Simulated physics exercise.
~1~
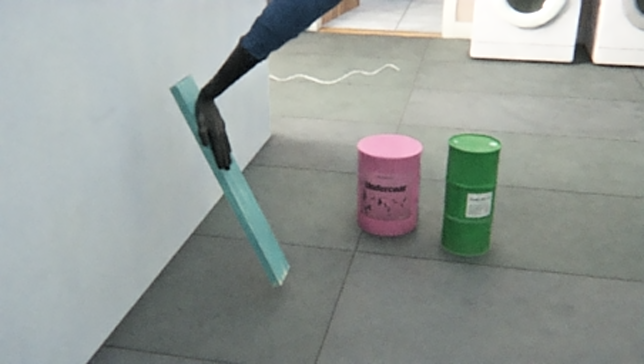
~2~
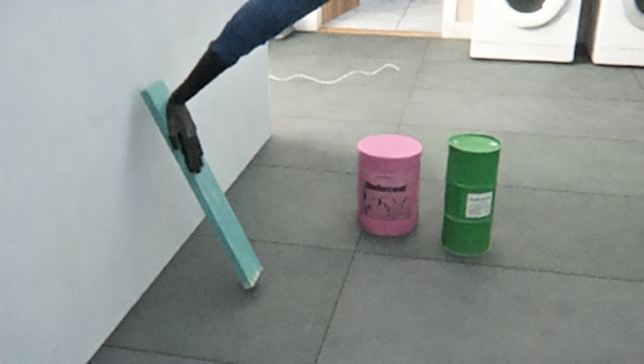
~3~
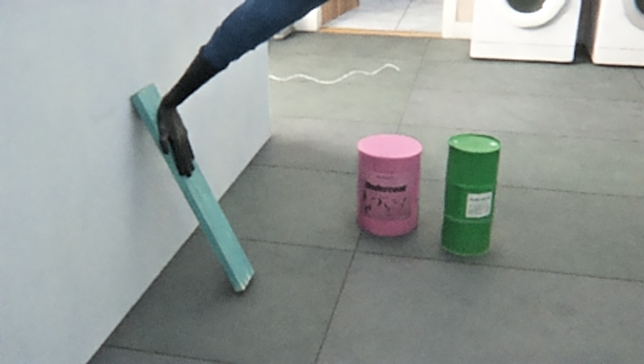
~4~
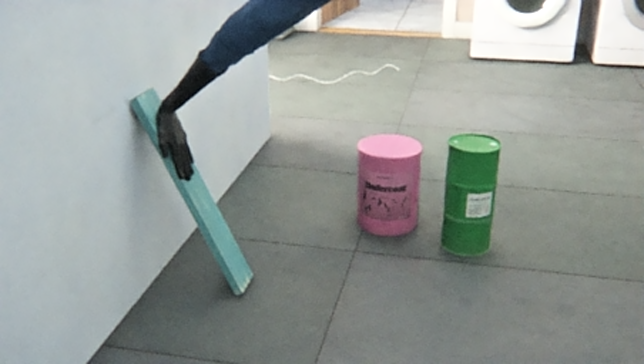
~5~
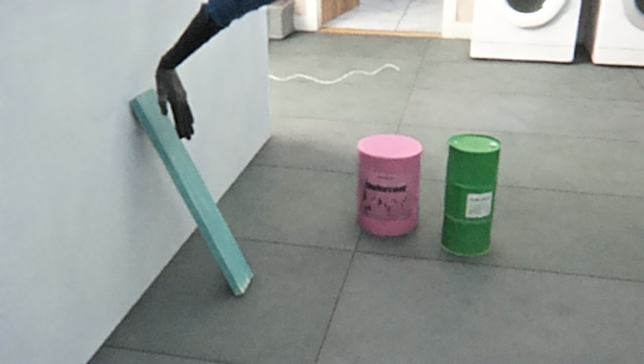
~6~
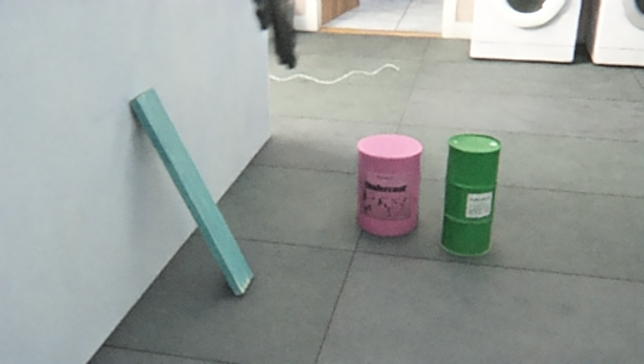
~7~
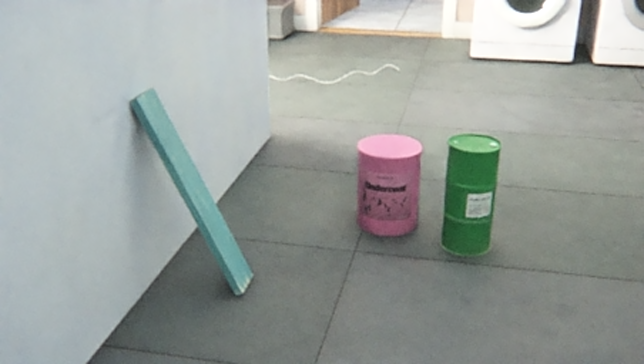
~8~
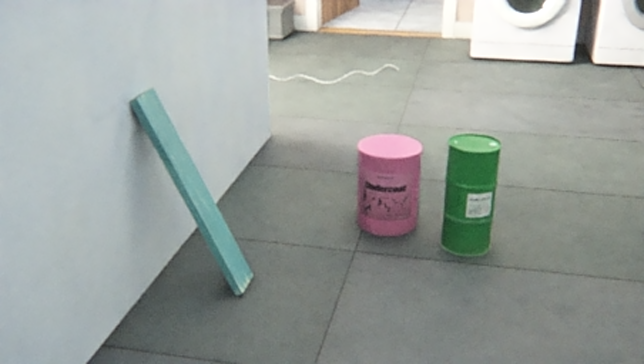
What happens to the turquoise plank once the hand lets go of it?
It stays up, leaning against the pale wall without slipping or falling.
An arm in a dark blue sleeve and black glove reaches in from the top, holding a turquoise plank upright at a slant beside a pale wall, seen from slightly above. A pink pail and a green canister stand together on the grey tiled floor to the right, with white machines in the background. The hand moves the plank left until its upper end rests against the wall. After holding it there briefly, the hand lets go and withdraws out of view. The plank stays leaning against the wall, while the pail and canister remain in place.
